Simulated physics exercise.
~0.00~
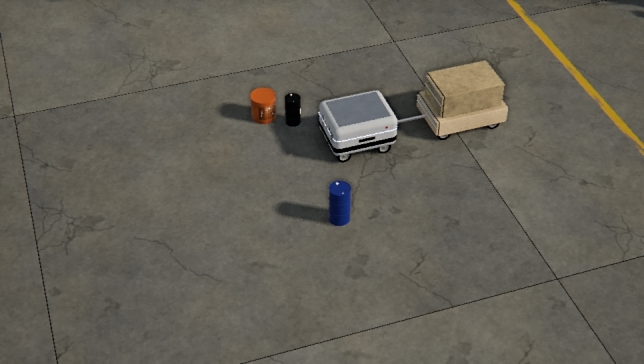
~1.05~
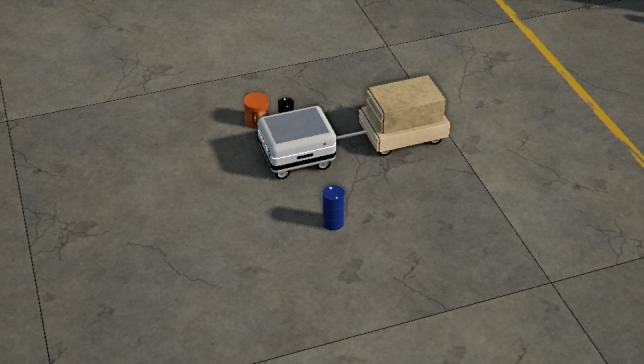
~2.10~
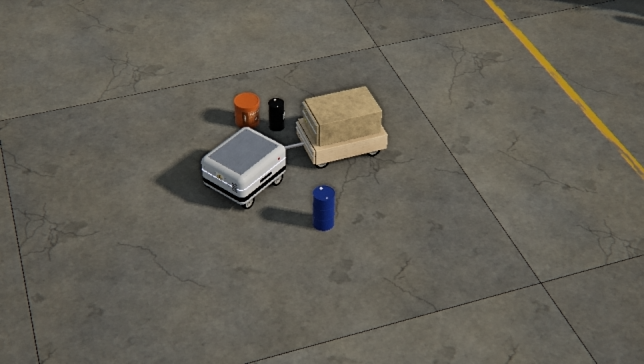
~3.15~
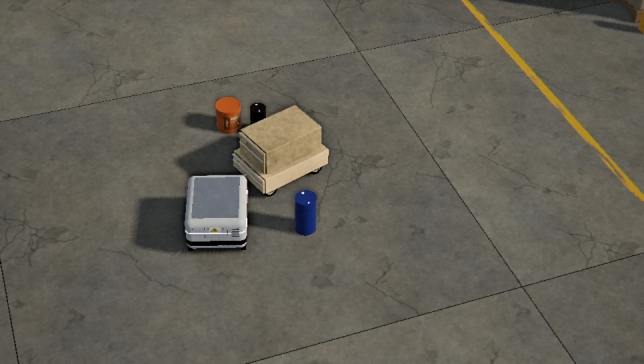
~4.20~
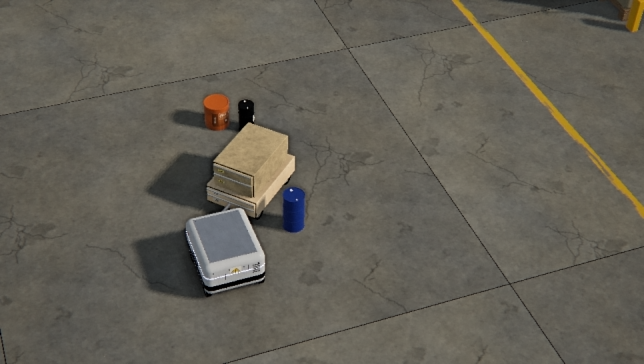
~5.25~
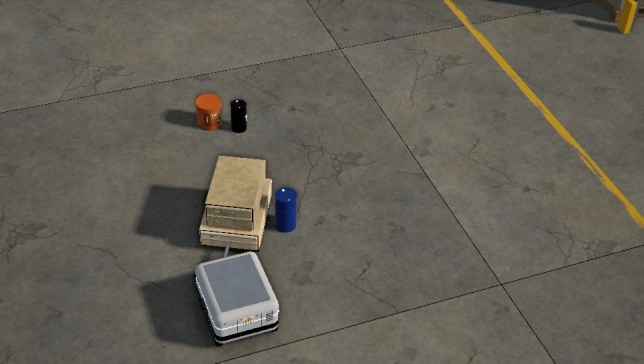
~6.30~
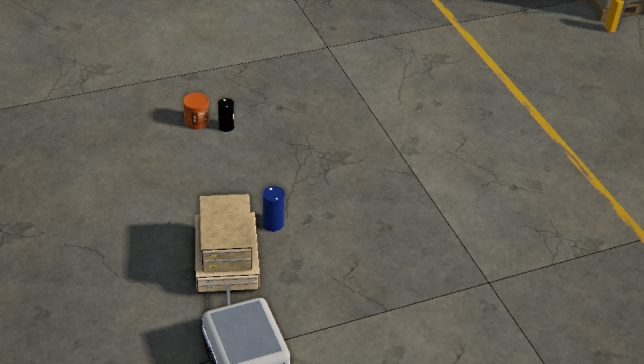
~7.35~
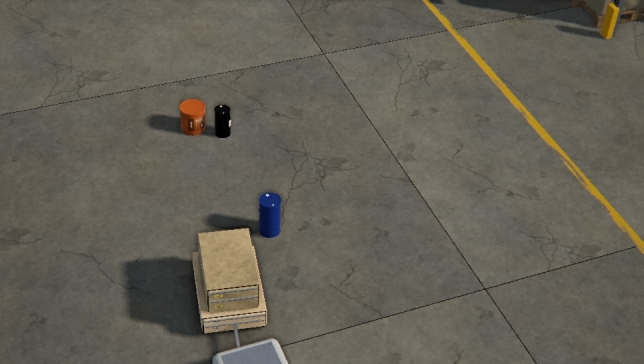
A small white tug towing a tan cart turning between a blue canister and an orange pail, leaving all three items standing.
